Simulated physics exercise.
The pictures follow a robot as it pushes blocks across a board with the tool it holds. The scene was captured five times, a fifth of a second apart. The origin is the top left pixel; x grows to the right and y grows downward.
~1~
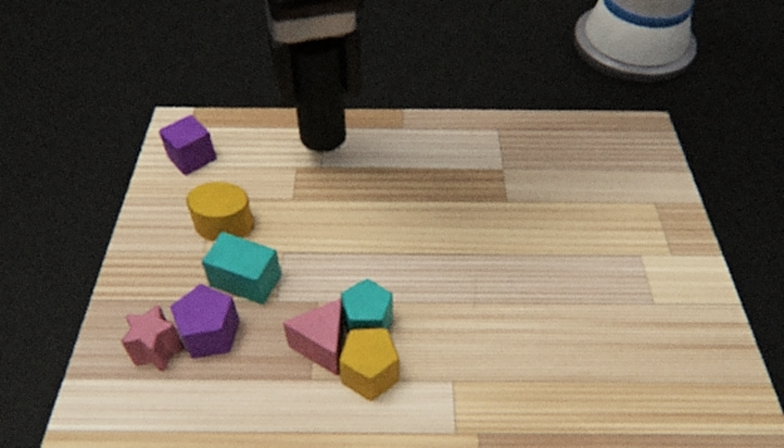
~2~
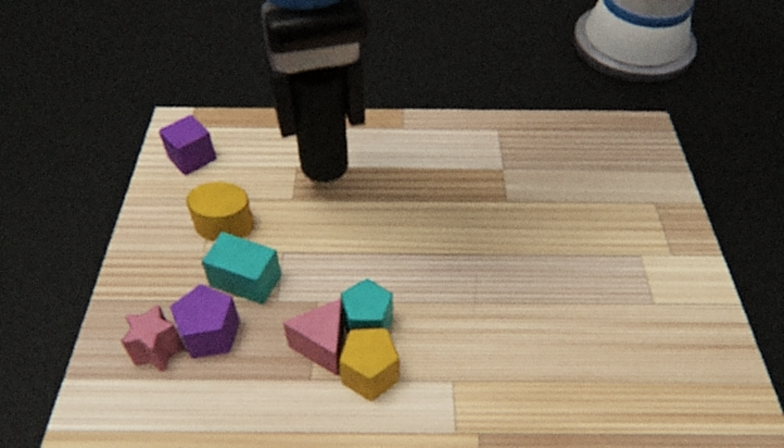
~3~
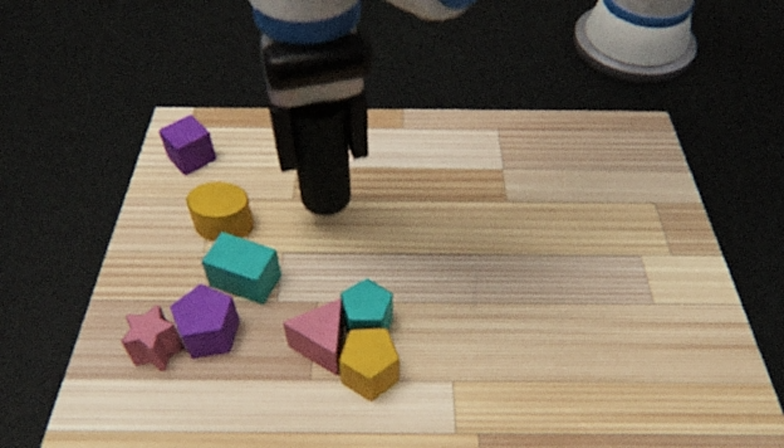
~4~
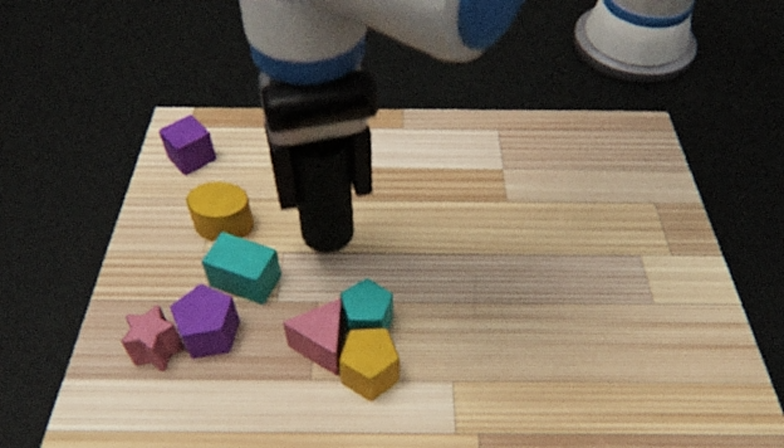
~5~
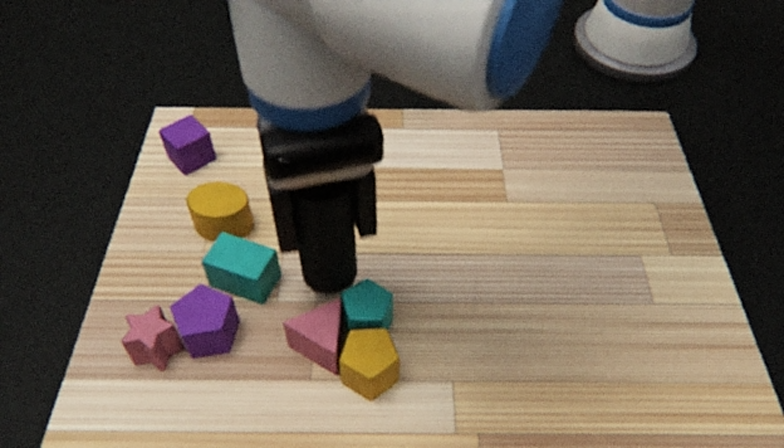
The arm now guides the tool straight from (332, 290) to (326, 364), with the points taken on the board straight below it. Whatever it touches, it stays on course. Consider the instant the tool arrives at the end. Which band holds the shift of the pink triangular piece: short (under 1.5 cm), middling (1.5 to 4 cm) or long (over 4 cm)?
It goes beyond 4 cm.
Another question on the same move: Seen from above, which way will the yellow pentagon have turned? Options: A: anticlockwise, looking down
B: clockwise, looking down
It's B.
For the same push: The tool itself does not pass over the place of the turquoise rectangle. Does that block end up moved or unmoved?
It holds its position.
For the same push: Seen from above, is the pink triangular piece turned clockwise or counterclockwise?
It ends up turned clockwise.
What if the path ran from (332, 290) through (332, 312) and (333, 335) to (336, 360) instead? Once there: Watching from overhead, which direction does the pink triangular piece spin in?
It ends up turned clockwise.
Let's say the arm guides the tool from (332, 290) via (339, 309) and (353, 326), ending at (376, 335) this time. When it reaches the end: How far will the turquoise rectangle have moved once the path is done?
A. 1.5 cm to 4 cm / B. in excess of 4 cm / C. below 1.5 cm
It's C.
The first path, step by step. Halfway along, tool at (326, 311); pink triangular piece at (318, 345), turned 30° clockwise; turquoise pentagon at (376, 314), turned 35° anticlockwise; yellow pentagon at (377, 363), turned 15° clockwise.
At the end, tool at (323, 349); turquoise rectangle in place; pink triangular piece at (313, 387), turned 25° clockwise; turquoise pentagon at (378, 318), turned 55° anticlockwise; yellow pentagon at (379, 366), turned 20° clockwise.
